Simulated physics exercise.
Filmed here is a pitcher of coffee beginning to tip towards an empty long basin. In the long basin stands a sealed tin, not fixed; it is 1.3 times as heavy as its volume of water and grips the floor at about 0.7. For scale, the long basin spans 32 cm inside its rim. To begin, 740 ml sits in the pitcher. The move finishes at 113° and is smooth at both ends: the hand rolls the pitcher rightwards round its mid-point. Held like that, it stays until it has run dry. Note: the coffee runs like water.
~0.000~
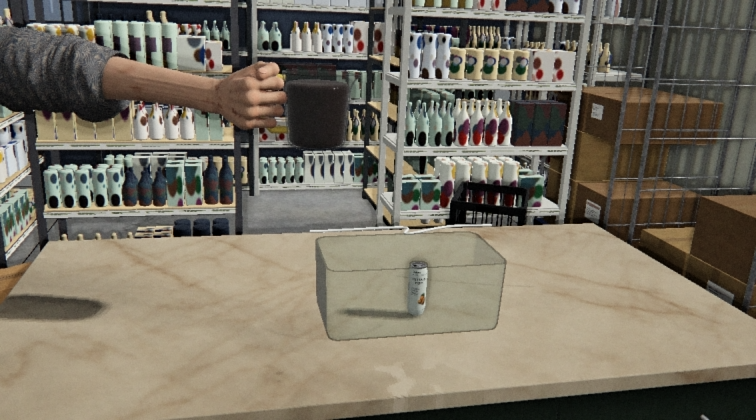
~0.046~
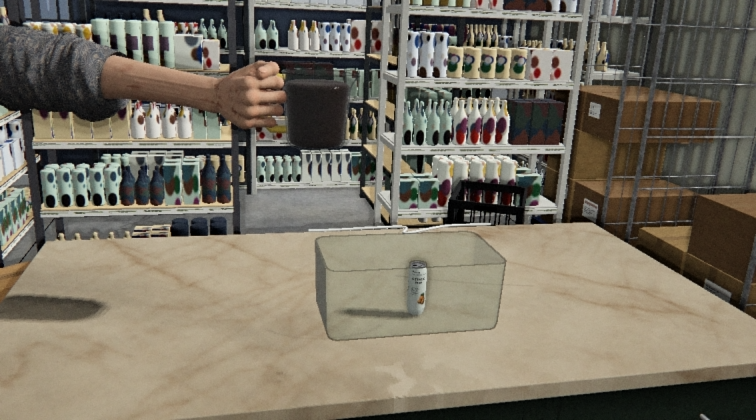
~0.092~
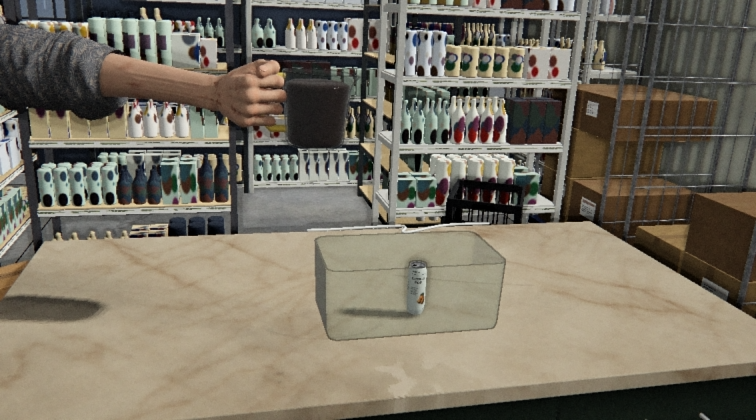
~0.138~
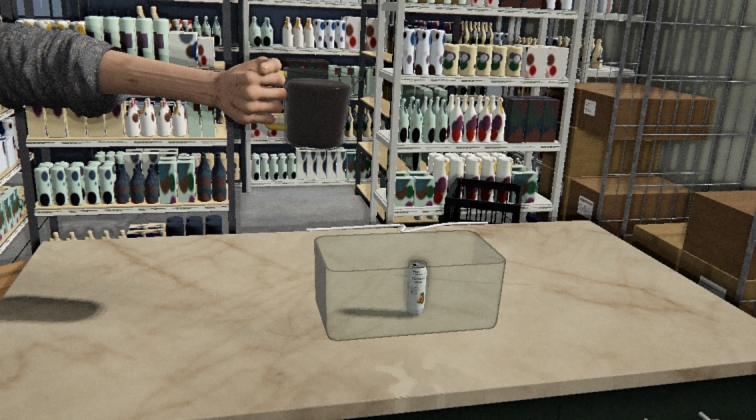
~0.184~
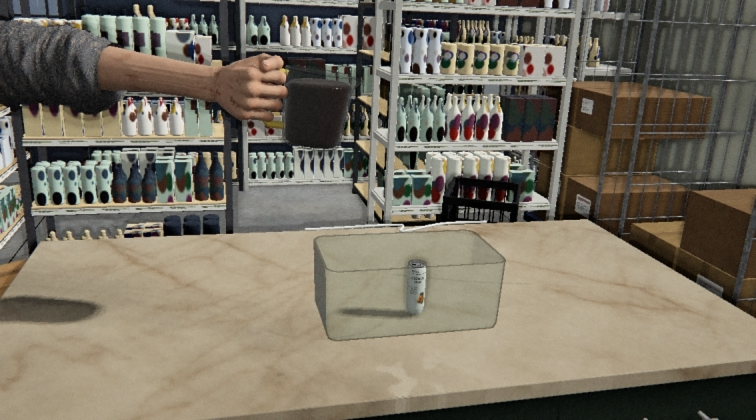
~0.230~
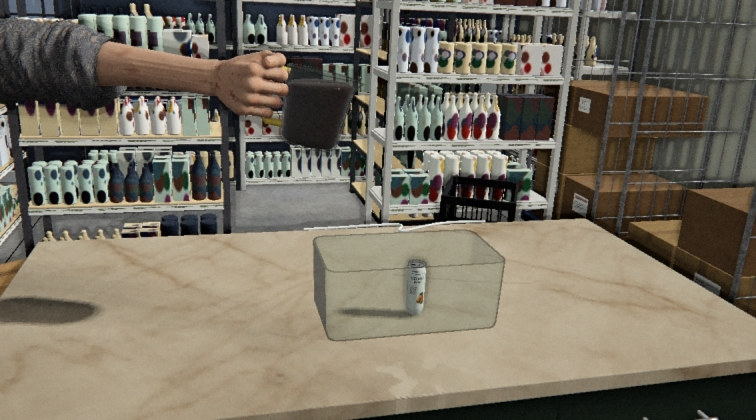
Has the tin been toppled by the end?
Watch, it's going to go down.
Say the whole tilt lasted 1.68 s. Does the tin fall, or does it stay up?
Then the tin tumbles.
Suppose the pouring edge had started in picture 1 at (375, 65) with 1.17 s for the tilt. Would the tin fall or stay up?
Then it stays up.
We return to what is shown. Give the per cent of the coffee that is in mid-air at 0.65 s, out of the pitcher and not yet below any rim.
Near 24 per cent at that moment.
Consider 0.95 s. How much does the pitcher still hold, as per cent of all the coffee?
Near 16 percent, more or less.
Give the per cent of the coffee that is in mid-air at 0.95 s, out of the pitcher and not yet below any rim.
About 32 % of the total.
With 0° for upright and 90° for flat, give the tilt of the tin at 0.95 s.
Near 0 degrees.
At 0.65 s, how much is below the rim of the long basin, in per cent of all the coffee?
Around 3%.
By 0.65 s the tilt is 70° and 74 per cent is still to pour; the tin stands where it began.
By 0.95 s the tilt is 107° and 16 per cent is still to pour; the tin stands 1 cm from where it began.
By 1.27 s the tilt is 113° and 0 per cent is still to pour; the tin lies on its side.
By 1.62 s the tilt is 113° and 0 per cent is still to pour; the tin lies on its side.
At rest the tin lies on its side.
